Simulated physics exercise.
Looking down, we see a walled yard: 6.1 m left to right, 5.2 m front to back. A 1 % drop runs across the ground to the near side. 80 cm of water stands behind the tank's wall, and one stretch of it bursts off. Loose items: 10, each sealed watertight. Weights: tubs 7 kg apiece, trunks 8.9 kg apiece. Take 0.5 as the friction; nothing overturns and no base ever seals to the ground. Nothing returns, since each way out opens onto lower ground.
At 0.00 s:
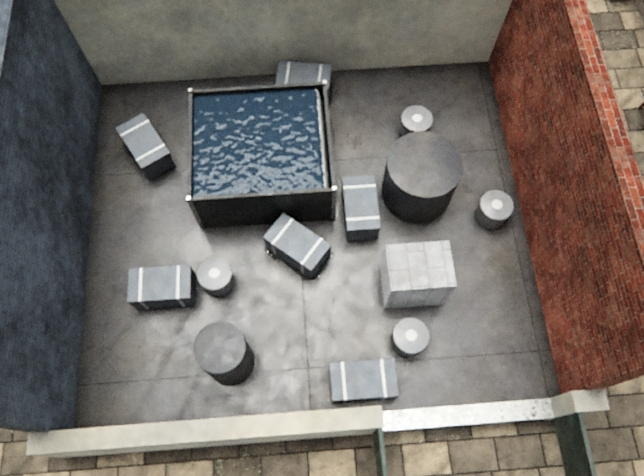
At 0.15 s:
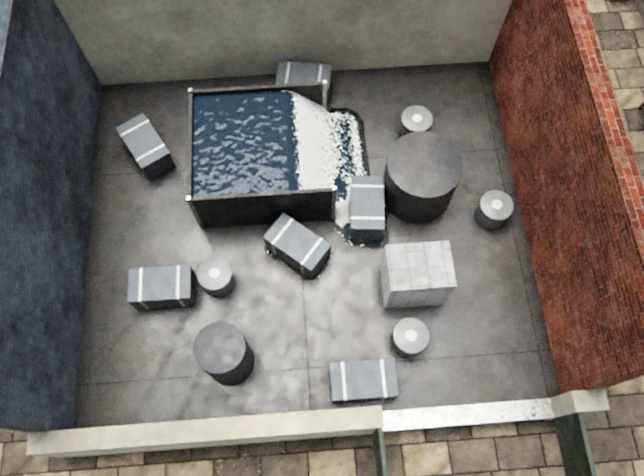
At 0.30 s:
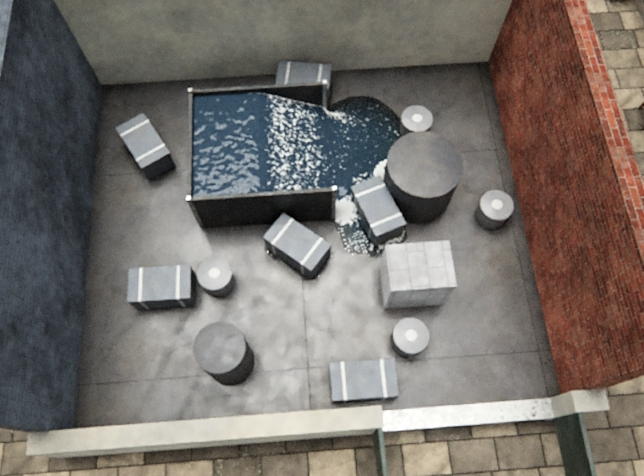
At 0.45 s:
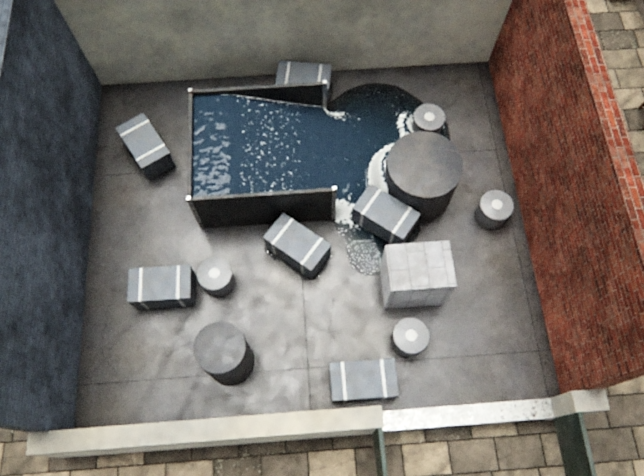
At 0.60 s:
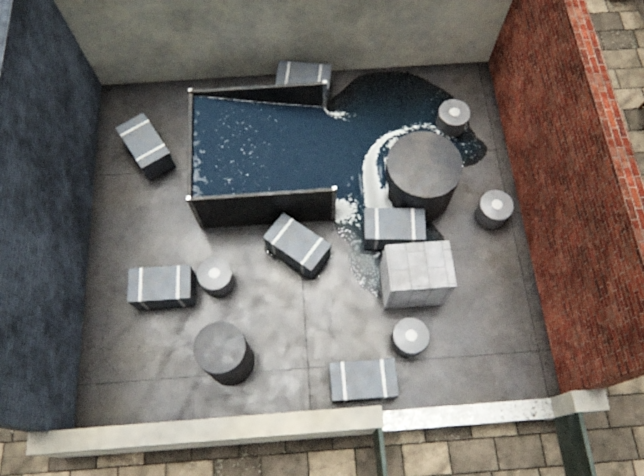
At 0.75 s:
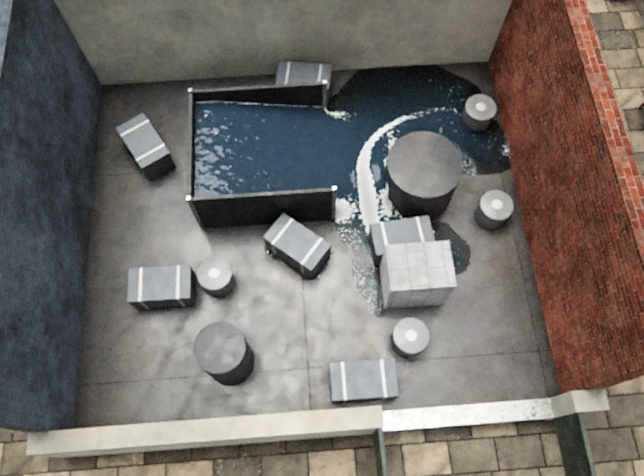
Water bursts from the right side of a tank, pushing a trunk and a small tub across the yard.
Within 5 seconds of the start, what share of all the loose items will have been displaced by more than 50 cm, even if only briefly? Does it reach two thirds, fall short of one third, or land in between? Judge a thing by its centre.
Within the middle third.
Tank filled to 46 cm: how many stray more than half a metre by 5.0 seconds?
3.
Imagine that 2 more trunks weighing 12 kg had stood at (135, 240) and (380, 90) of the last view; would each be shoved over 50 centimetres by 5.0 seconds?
The first comes out within the limit, the second beyond the limit.
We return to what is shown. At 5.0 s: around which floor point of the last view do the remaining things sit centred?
They're centred close to (305, 265).
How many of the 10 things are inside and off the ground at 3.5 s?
At that moment 4.
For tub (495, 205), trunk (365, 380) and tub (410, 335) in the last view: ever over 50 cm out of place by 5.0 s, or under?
Result, in order: Overshooting / undershooting / undershooting.
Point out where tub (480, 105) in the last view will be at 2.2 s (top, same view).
Estimated pixel: Around (494, 85).
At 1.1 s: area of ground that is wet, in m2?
Close to 11.0 m2, I'd say.
After 1.1 s 2 of 10 are over 50 cm from their spots; 2 afloat.
After 2.2 s 2 of 10 are over 50 cm from their spots; 3 afloat.
After 3.5 s 2 of 10 are over 50 cm from their spots; 4 afloat.
After 5.0 s 4 of 10 are over 50 cm from their spots, and 4 have been at some point; 4 afloat.
